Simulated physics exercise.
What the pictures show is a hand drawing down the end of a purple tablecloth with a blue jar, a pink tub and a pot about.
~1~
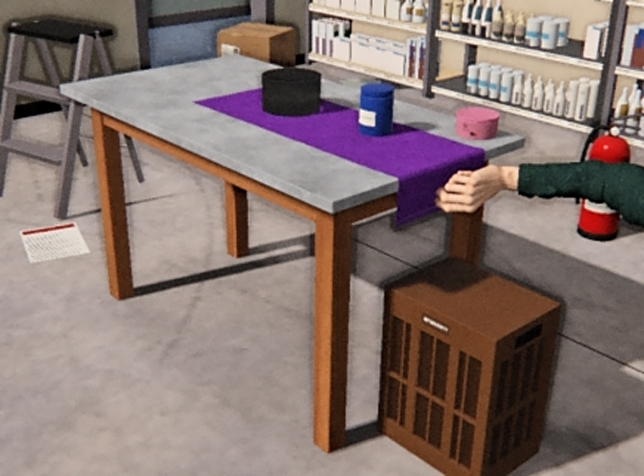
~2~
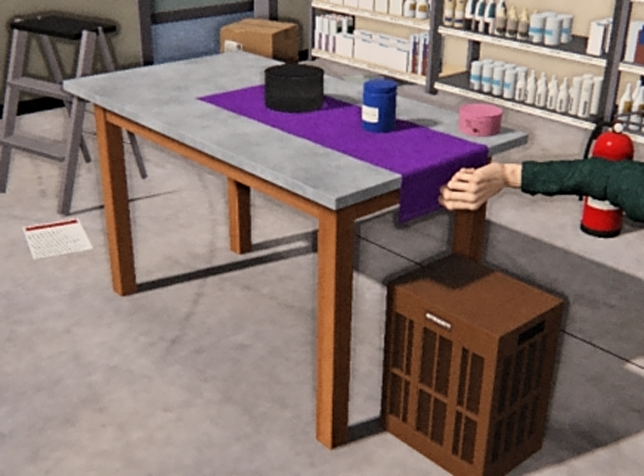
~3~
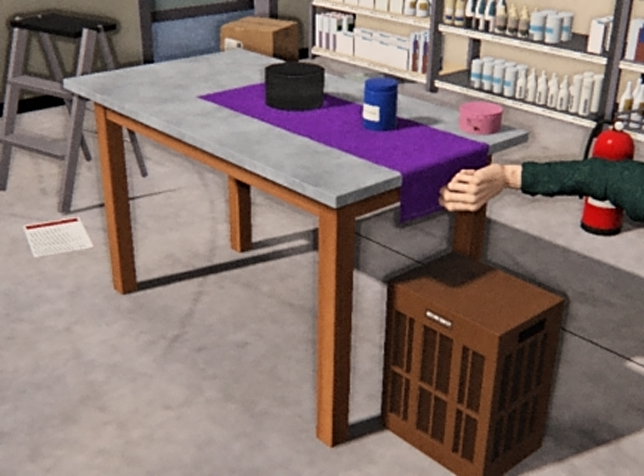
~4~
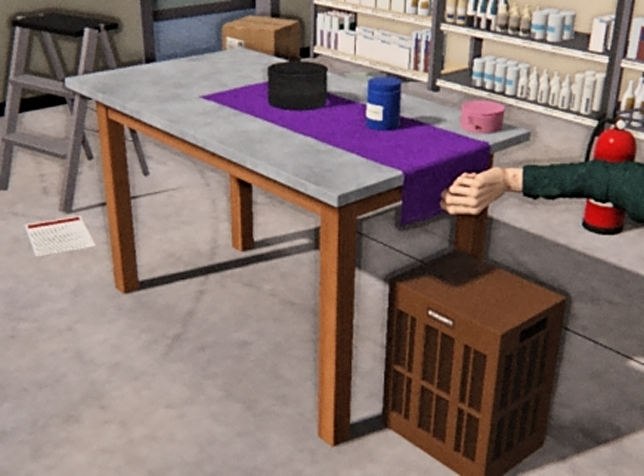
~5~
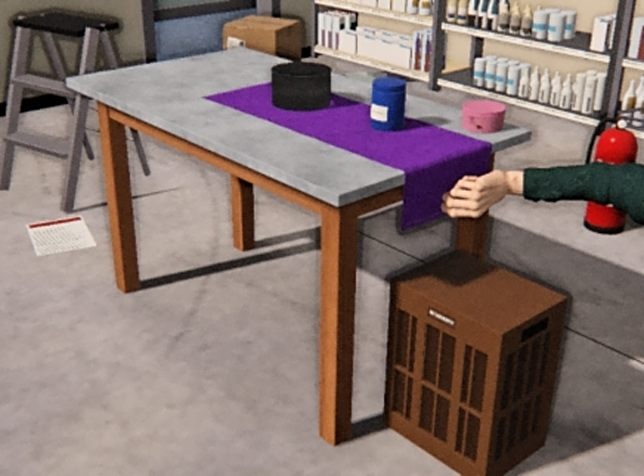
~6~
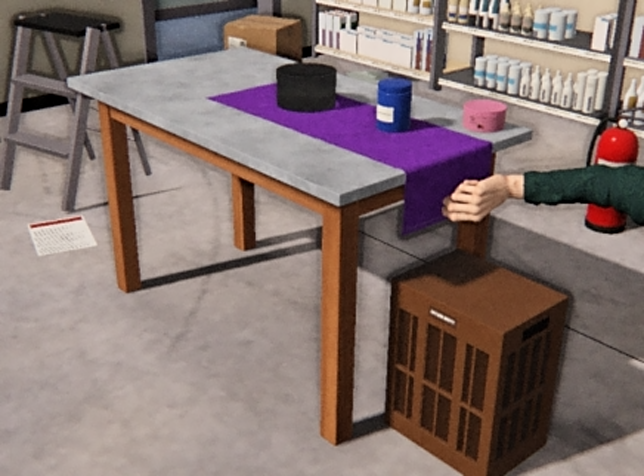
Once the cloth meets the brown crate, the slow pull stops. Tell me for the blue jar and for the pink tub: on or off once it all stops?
Blue jar: On, pink tub: On.
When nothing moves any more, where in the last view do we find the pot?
In the last view, roughly at (339, 98).
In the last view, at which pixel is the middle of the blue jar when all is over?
I'd put it close to (435, 118).
Then, 0.48 s after the last picture, hem going down; jar carried along near (413, 111); tub unmoved.
Then, 0.90 s after the last picture, hem on the crate; jar carried along near (433, 117); tub unmoved.
At rest, hem on the crate; jar carried along near (435, 118); tub unmoved. The blue jar keeps clear of the edge and the pink tub stays on the table.
